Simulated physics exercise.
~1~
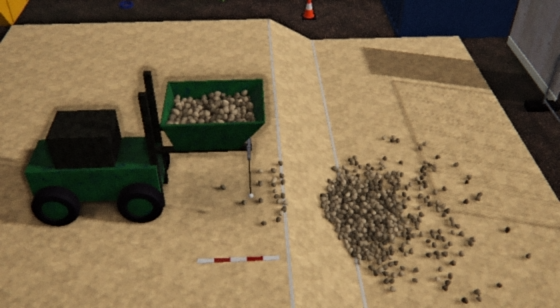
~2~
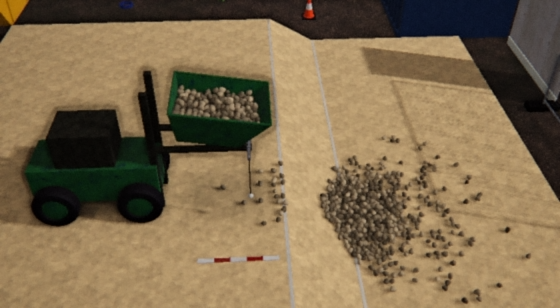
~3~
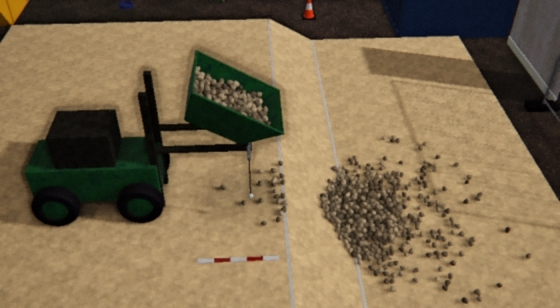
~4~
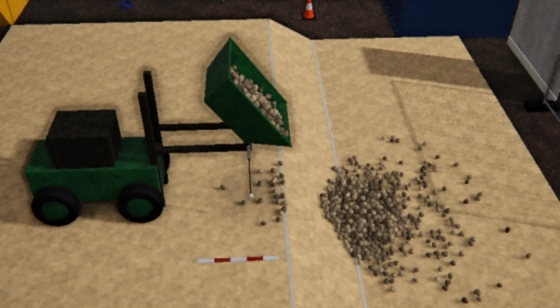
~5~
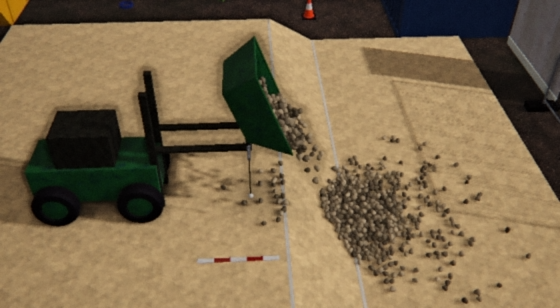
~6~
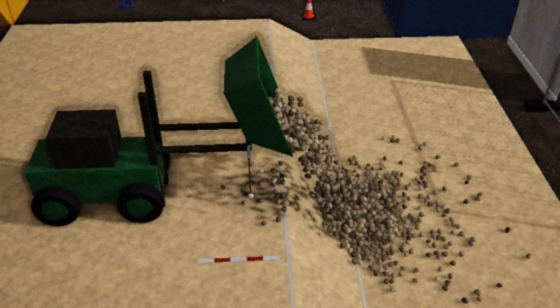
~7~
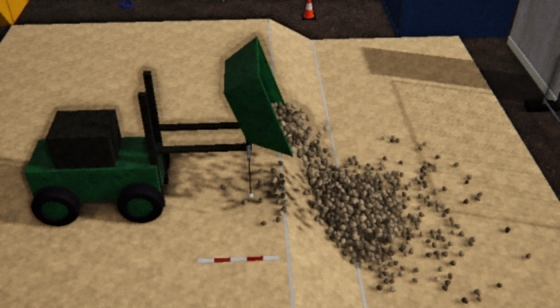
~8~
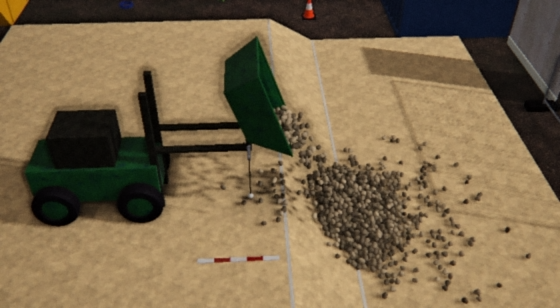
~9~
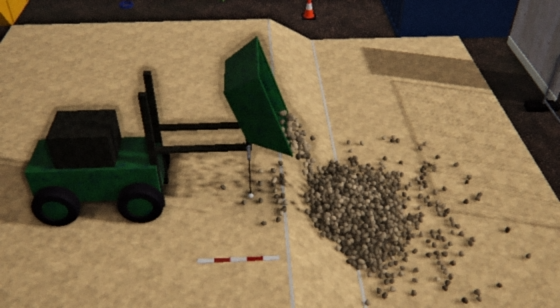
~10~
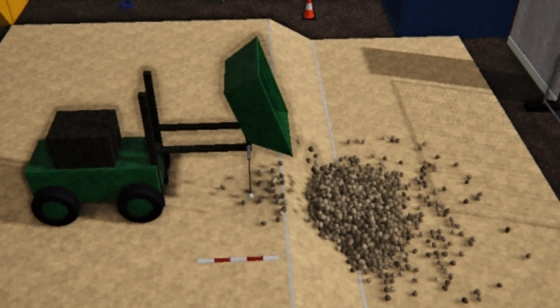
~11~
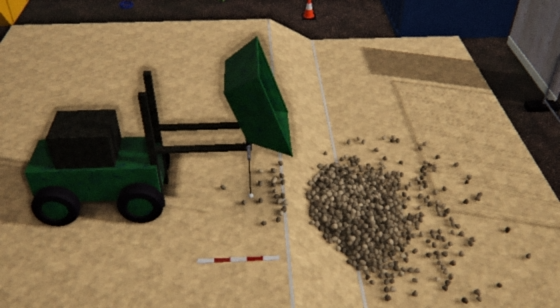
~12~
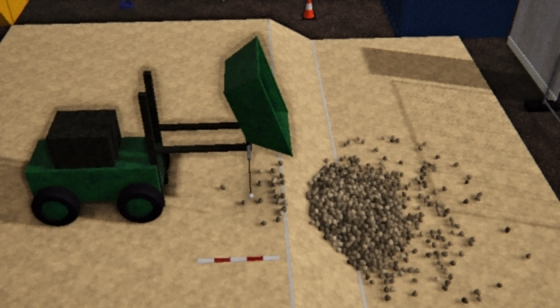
On sandy ground, a green forklift tips its skip rightward, emptying stones onto the scattered pile.
